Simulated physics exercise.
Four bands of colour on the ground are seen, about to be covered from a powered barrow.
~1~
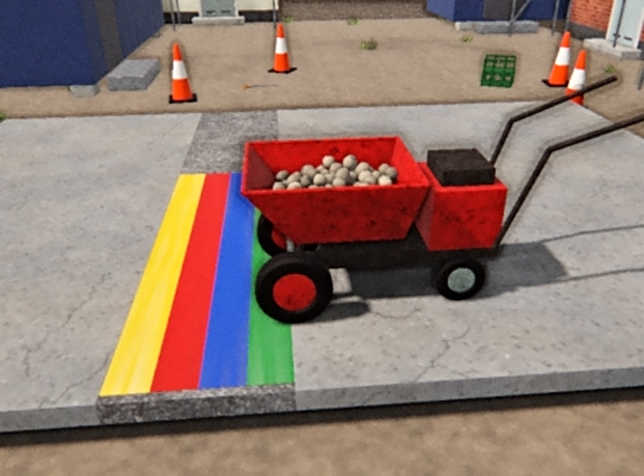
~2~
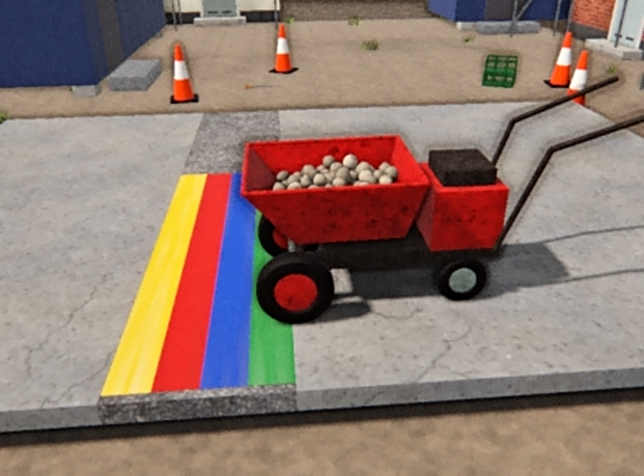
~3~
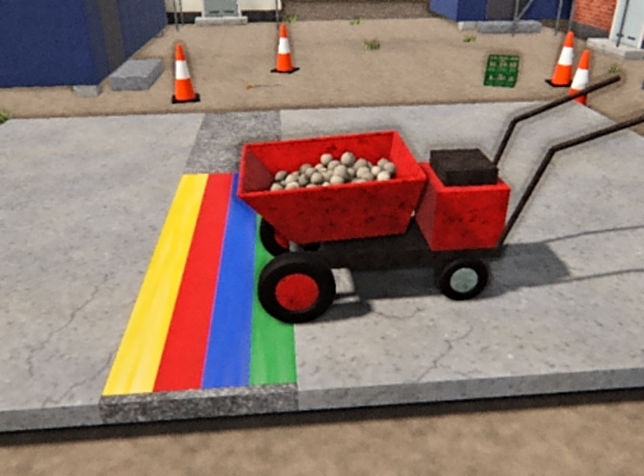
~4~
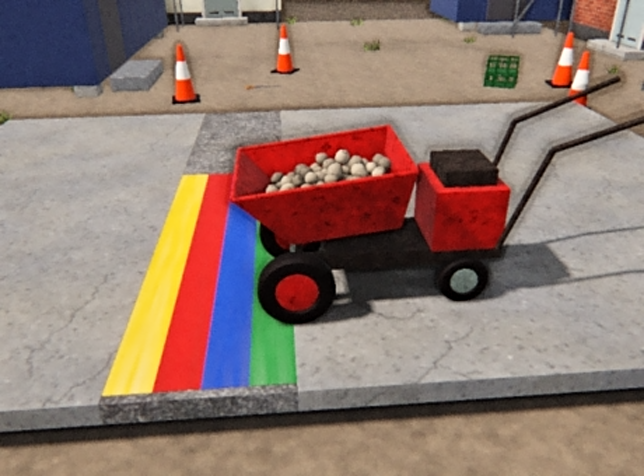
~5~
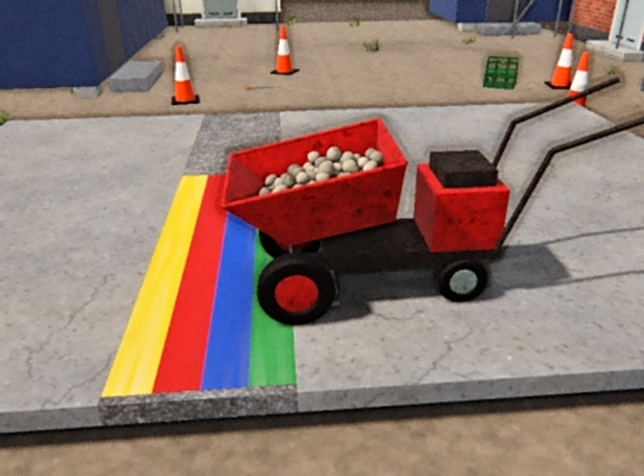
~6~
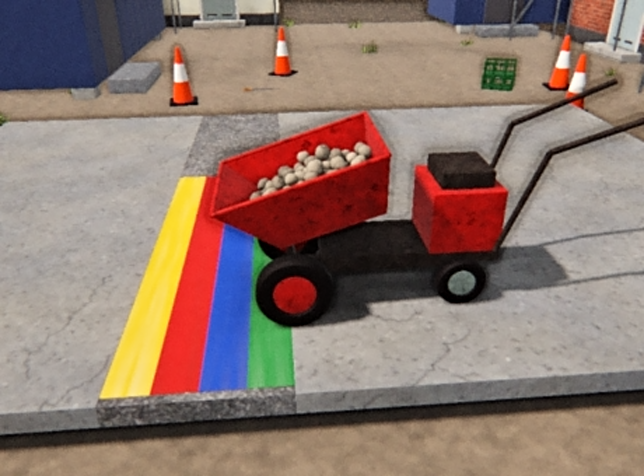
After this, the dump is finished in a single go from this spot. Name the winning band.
The yellow band.
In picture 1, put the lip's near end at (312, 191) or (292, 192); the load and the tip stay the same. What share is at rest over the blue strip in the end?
First place: Around 30 per cent. Second place: Around 10 per cent.
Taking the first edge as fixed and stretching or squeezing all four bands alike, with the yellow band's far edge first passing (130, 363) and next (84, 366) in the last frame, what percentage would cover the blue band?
I'd estimate some 0 per cent, and then some 0 per cent.
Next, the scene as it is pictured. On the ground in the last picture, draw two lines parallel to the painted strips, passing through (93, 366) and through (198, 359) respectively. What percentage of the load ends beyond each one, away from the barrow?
Around 20 per cent for the first, around 80 per cent for the second.
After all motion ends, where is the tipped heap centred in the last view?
Centre at rest: Close to (142, 292).
Just after the last frame, skip tipped steeply; every one in the skip.
A moment on, skip tipped right over; the larger part in the skip; just a few over the red strip; roughly a quarter over the yellow strip; just a few off the paint.
Further on, skip tipped right over; roughly a quarter in the skip; about a tenth over the red strip; roughly a third over the yellow strip; roughly a third off the paint.
When it is over, skip tipped right over; about a tenth in the skip; not one over the green strip; not one over the blue strip; about a tenth over the red strip; roughly a third over the yellow strip; roughly a third off the paint.
